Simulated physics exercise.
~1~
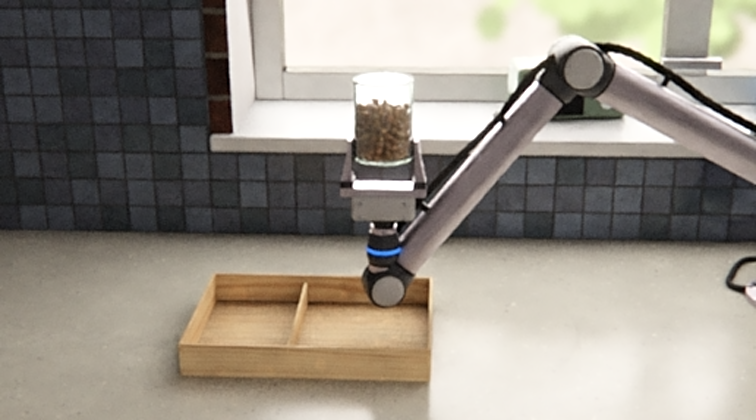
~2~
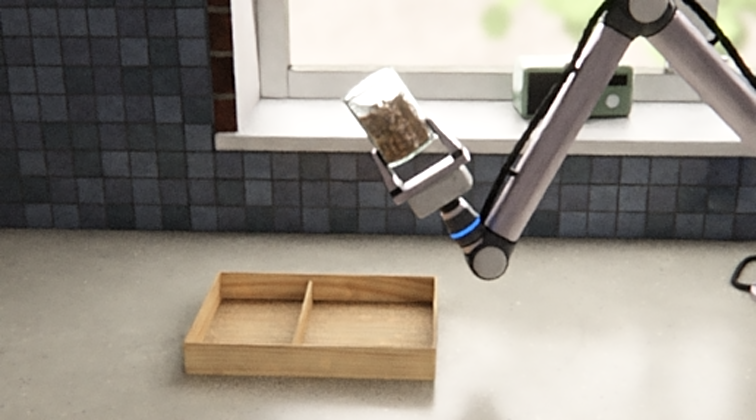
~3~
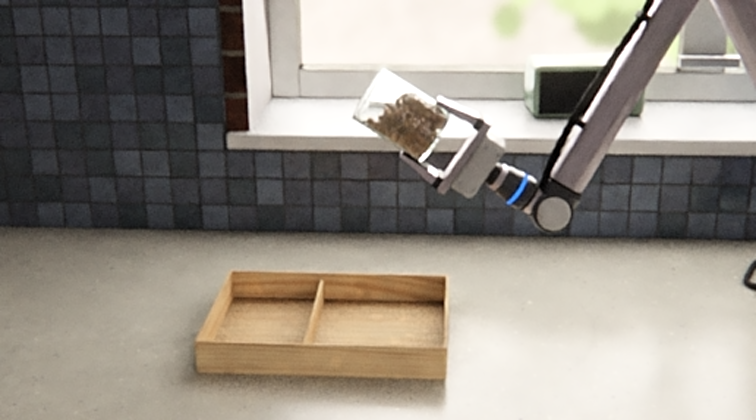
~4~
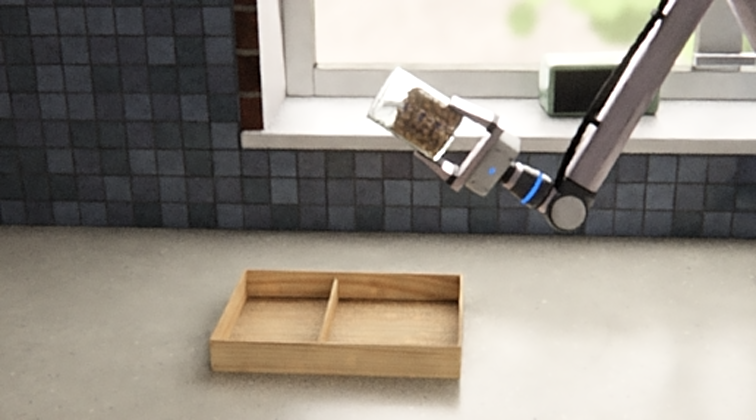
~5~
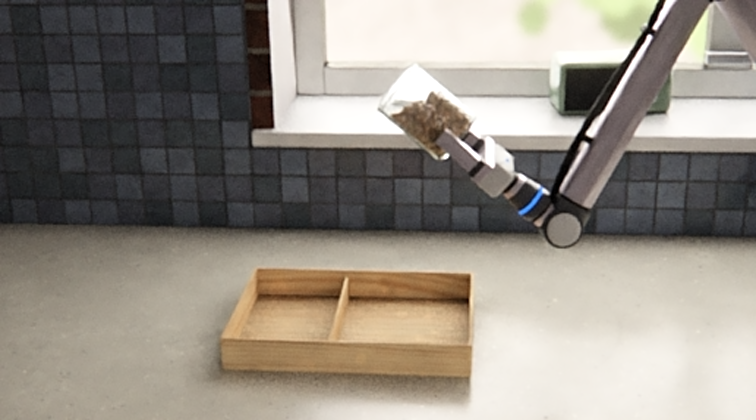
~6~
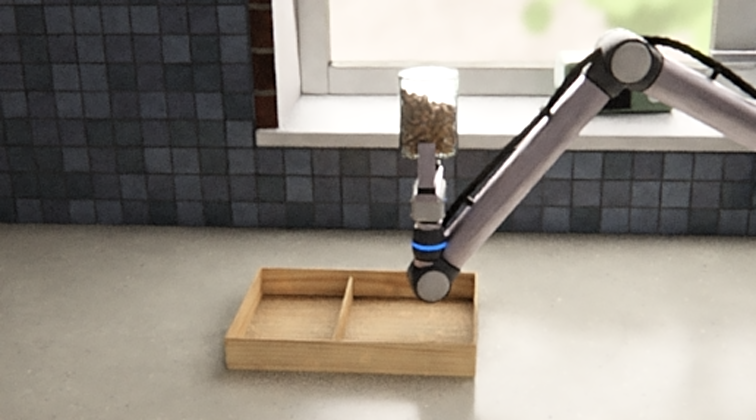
The clip shows a robot arm holding a clear cup of dried beans upright above a divided wooden tray, then swinging it right and tilting it toward the left. The cup rolls while leaning, then returns upright with the beans still inside and the tray empty.
